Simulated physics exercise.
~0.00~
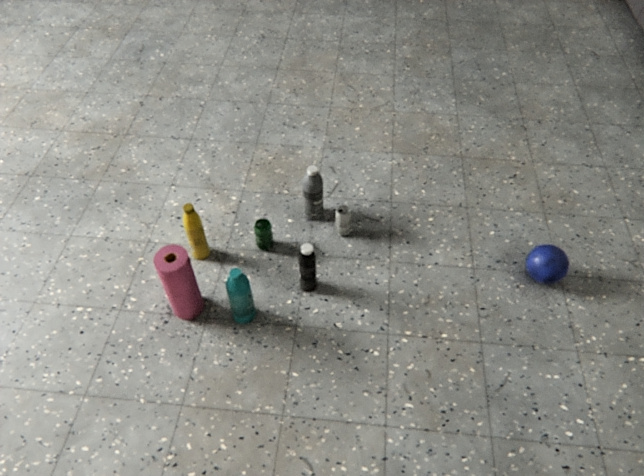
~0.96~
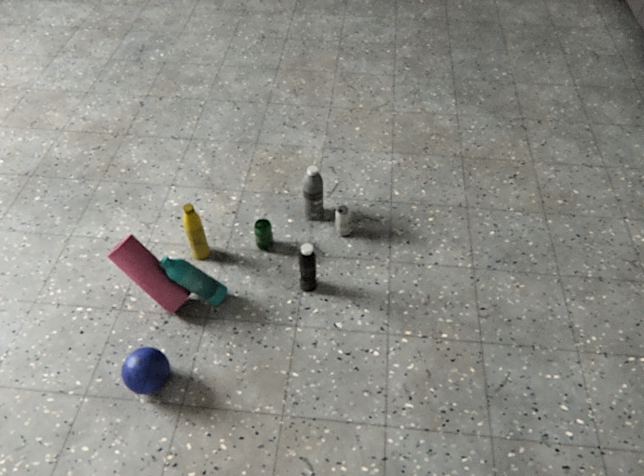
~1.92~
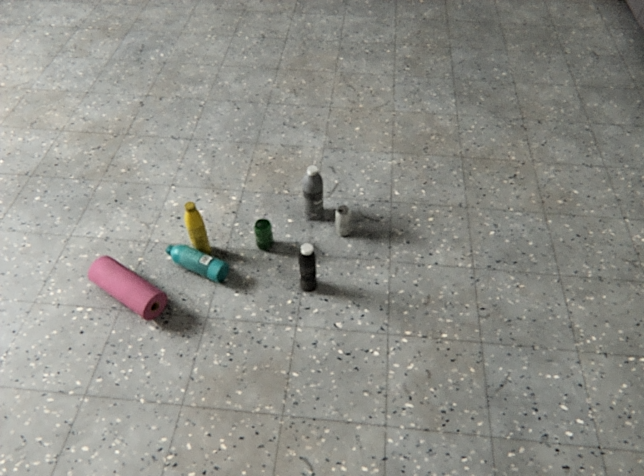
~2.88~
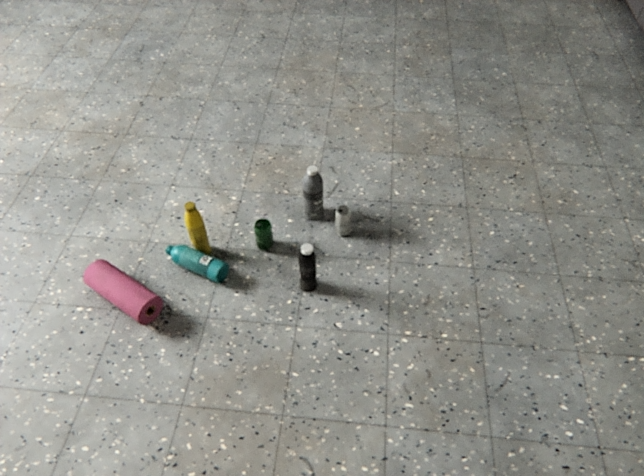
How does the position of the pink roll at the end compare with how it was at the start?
At the start the pink roll stands upright, and at the end it lies on its side on the floor.
